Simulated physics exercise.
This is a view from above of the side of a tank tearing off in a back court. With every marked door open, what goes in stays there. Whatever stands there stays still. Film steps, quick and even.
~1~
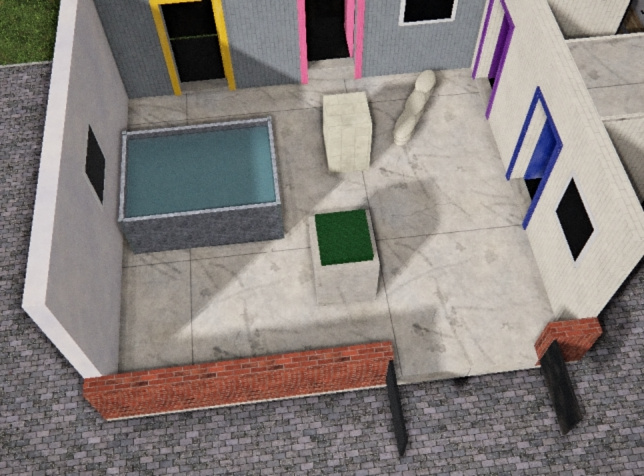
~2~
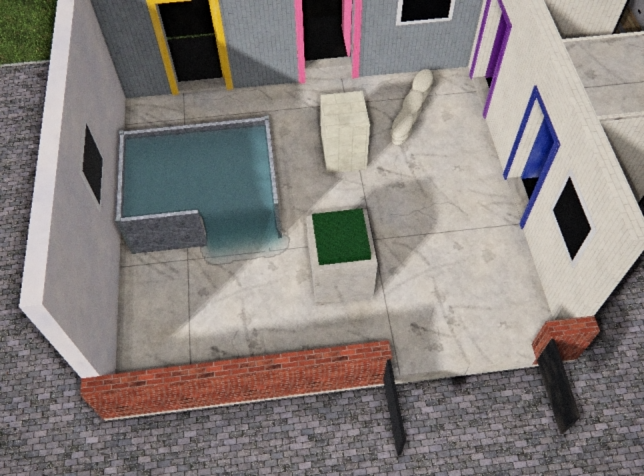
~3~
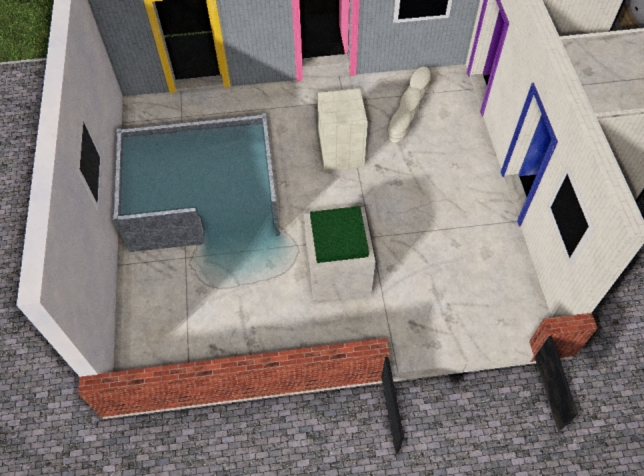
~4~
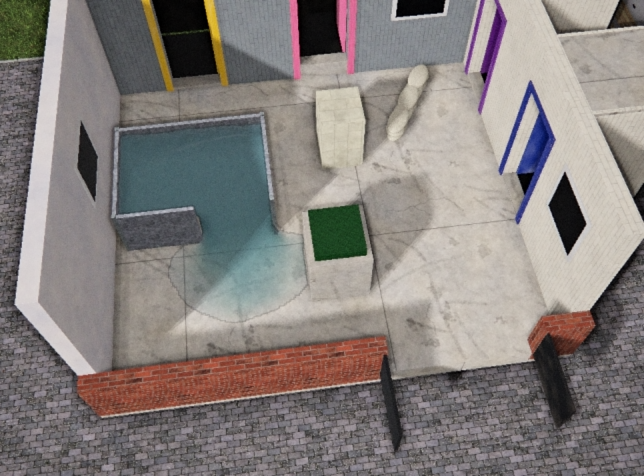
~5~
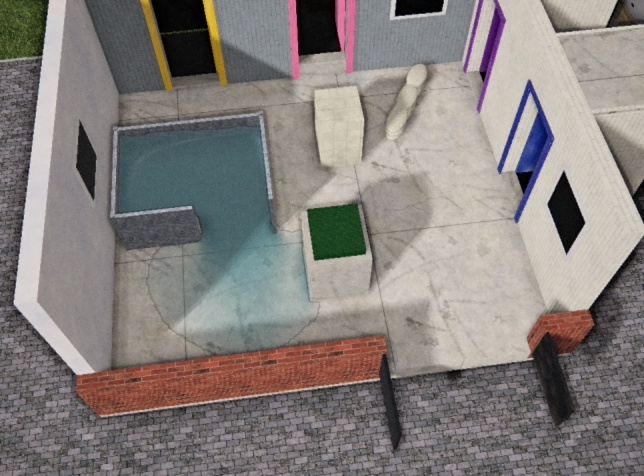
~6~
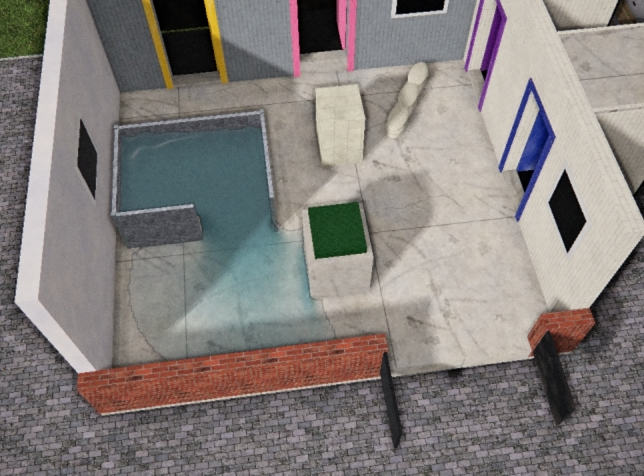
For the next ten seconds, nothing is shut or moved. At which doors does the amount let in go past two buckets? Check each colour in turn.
At the end, the purple door will be over the cap, the blue door will be over the cap, the yellow door will be at or under the cap, the pink door will be at or under the cap.
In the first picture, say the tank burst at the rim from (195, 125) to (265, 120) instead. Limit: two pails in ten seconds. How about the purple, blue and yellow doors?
Log - purple door runs over the limit, blue door keeps within bounds, yellow door runs over the limit.
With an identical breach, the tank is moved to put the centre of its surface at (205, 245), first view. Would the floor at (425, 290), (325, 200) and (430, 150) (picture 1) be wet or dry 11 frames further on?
Taking the three spots in turn, I'd say drenched, then spared, then spared.
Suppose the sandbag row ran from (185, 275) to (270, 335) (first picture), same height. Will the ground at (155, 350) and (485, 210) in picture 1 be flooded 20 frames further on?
So the first spot would be waterlogged, and the other one waterlogged.
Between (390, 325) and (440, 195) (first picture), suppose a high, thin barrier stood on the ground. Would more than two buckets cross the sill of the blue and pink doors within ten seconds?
Then the blue door falls short, and the pink door falls short.
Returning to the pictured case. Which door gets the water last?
My answer: The pink door.
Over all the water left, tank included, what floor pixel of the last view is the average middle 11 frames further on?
The water centres close to (237, 258).
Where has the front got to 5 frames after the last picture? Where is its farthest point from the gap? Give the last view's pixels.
The front tops out at about (446, 346).
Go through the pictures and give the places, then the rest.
The first frame shows the water tank at (200, 170) is whole and still.
In the second frame, the front is at (285, 239), out from the gap at (241, 229).
In the third frame, the front is at (286, 265), out from the gap at (239, 228).
In the fourth frame, water pours out at (237, 227) and has run to (235, 318).
In the fifth frame, water pours out at (236, 226) and has run to a hidden place.
In the sixth frame, the front is at a hidden place, out from the gap at (237, 224).
A moment on, water covers 25 % of the floor; the purple door not reached, the blue door not reached, the yellow door not reached, the pink door not reached.
Next, water covers 40 % of the floor; the purple door not reached, the blue door not reached, the yellow door not reached, the pink door not reached.
Then, water covers 55 % of the floor; the purple door not reached, the blue door under two buckets in, the yellow door not reached, the pink door not reached.
Later, water covers 80 % of the floor; the purple door wet at the sill, nothing in, the blue door over two buckets in, the yellow door wet at the sill, nothing in, the pink door not reached.
In the end, water covers 90 % of the floor; the purple door far over two buckets in, the blue door over two buckets in, the yellow door wet at the sill, nothing in, the pink door wet at the sill, nothing in.
